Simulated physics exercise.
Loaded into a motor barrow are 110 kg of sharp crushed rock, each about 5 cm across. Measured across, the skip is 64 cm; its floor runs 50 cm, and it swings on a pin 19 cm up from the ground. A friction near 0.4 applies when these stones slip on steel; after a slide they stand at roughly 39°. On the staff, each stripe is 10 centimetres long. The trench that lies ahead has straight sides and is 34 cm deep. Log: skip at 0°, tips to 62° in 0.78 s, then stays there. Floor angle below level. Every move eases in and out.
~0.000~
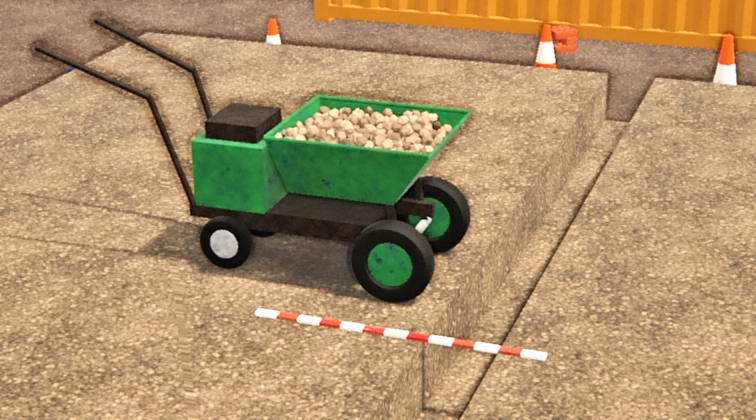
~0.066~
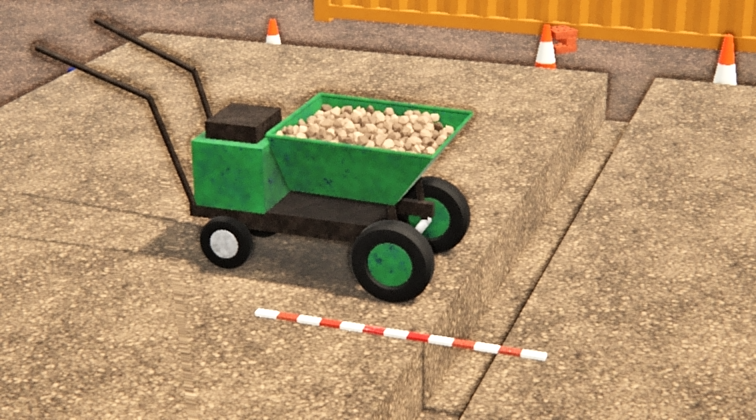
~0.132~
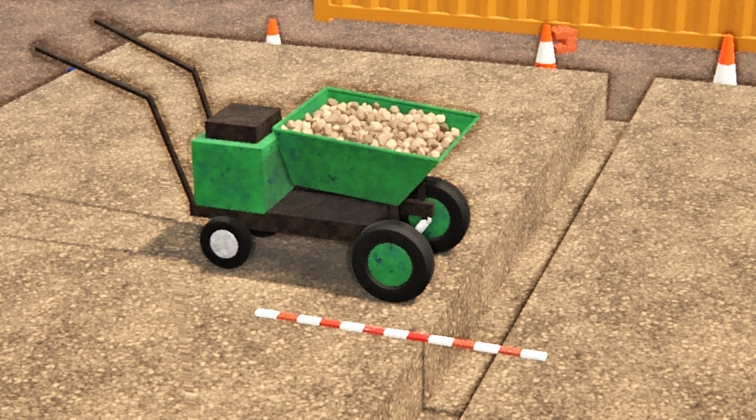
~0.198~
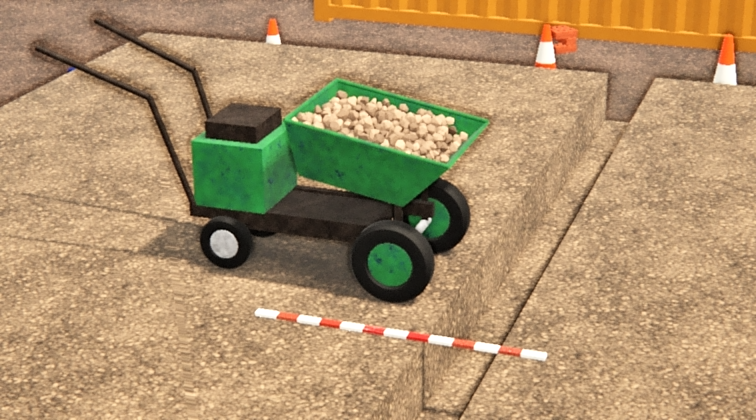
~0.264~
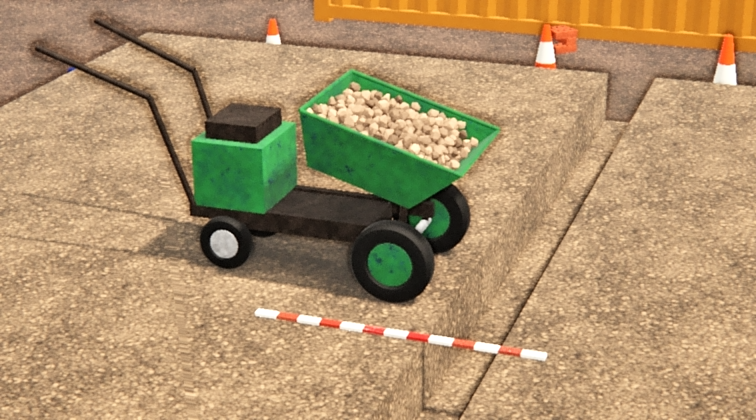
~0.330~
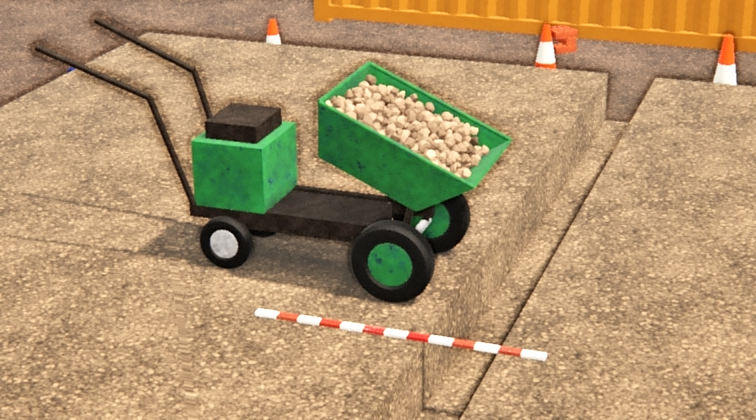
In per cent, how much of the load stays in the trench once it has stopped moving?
I would say about 6 per cent.
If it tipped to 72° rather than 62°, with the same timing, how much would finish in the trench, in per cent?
In that case around 20 percent.
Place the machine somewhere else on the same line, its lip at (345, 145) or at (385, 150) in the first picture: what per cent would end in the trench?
That gives roughly 45 per cent and roughly 30 per cent.
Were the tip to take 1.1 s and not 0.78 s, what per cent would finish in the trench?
With that timing, about 10 per cent.
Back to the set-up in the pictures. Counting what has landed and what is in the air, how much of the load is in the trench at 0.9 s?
Some 0 per cent.
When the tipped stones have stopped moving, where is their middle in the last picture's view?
Somewhere around (576, 298) in the last picture.
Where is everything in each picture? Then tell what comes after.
Lip at (429, 157), floor tilted 0°, highest stones at (387, 121), in the first frame.
The skip is at 1°, its lip at (432, 158); the top of the load is at (388, 120); the stones move at 0.3 m/s on average, in the second frame.
Lip at (439, 161), floor tilted 5°, highest stones at (367, 115); the stones move at 0.6 m/s on average, in the third frame.
Lip at (449, 167), floor tilted 10°, highest stones at (345, 105); the stones move at 0.8 m/s on average, in the fourth frame.
Lip at (461, 176), floor tilted 16°, highest stones at (349, 98); the stones move at 0.9 m/s on average, in the fifth frame.
The skip is at 24°, its lip at (474, 187); the top of the load is at (365, 91); the stones move at 1.0 m/s on average, in the sixth frame.
After 0.6 s the floor is at 52°; 100 % in the skip; the foremost stones are at (508, 209).
After 0.9 s the floor is at 62°; 86 % in the skip, 1 % in the trench, 14 % past the trench; the foremost stones are at (589, 306).
After 1.2 s the floor is at 62°; 60 % in the skip, 40 % past the trench; the foremost stones are at (695, 310).
After 3.2 s the floor is at 62°; 50 % in the skip, 6 % in the trench, 44 % past the trench; the foremost stones are at (754, 300).
